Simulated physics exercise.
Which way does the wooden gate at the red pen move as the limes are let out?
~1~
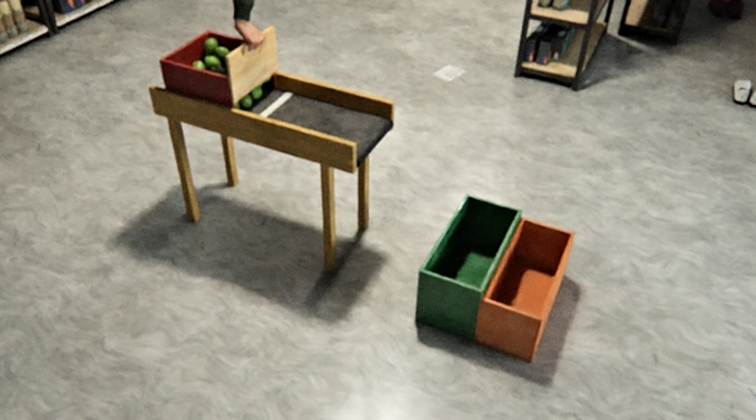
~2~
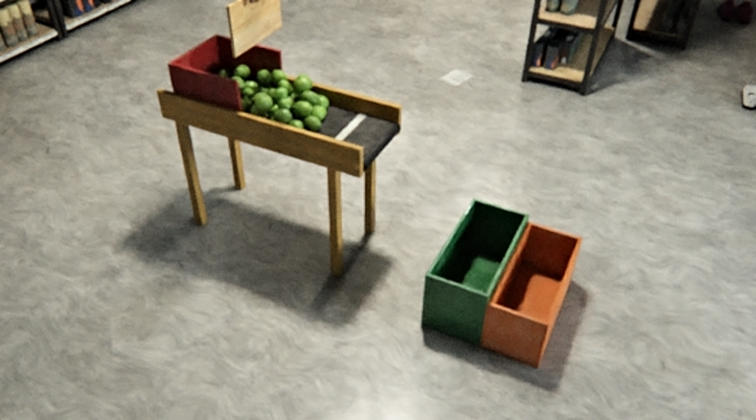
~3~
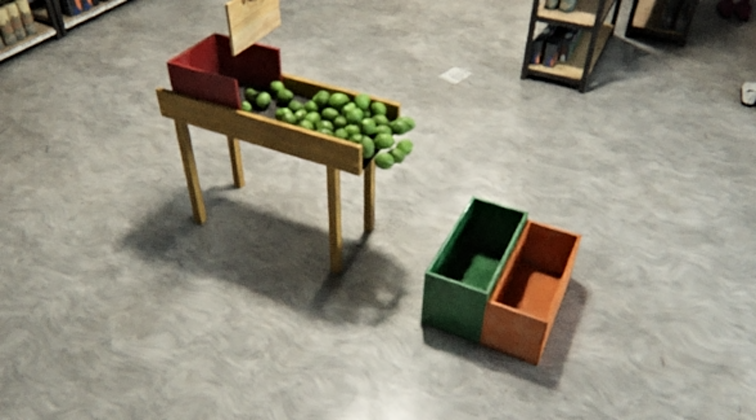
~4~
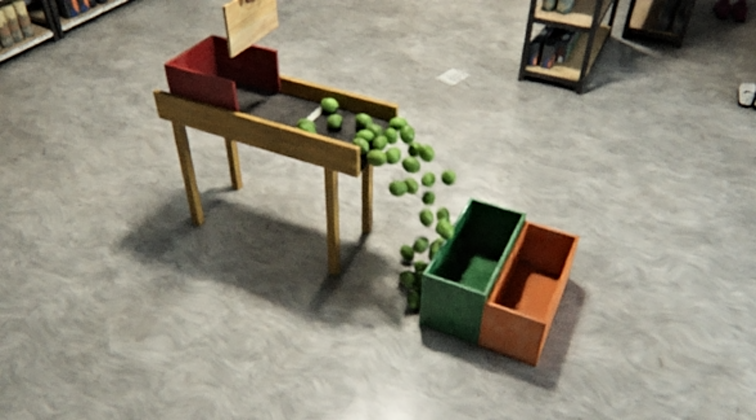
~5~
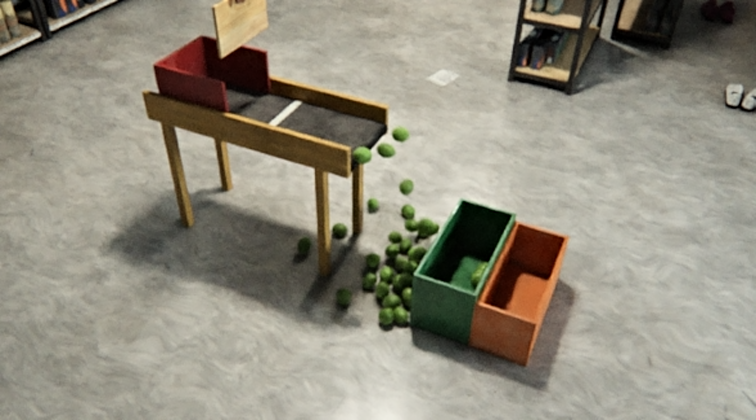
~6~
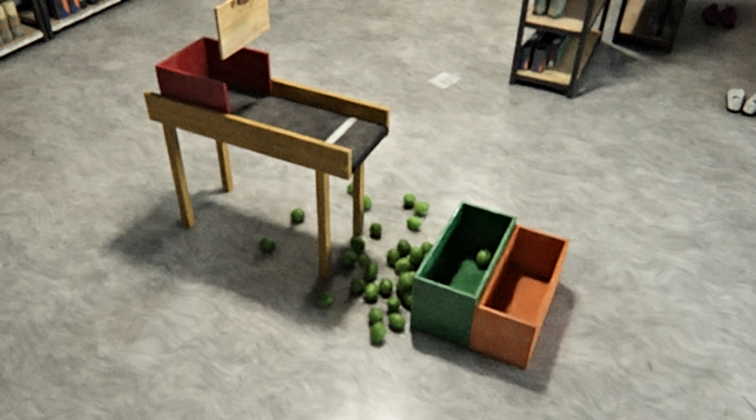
The gate moves up, and it stays raised above the pen while the limes travel along the belt.
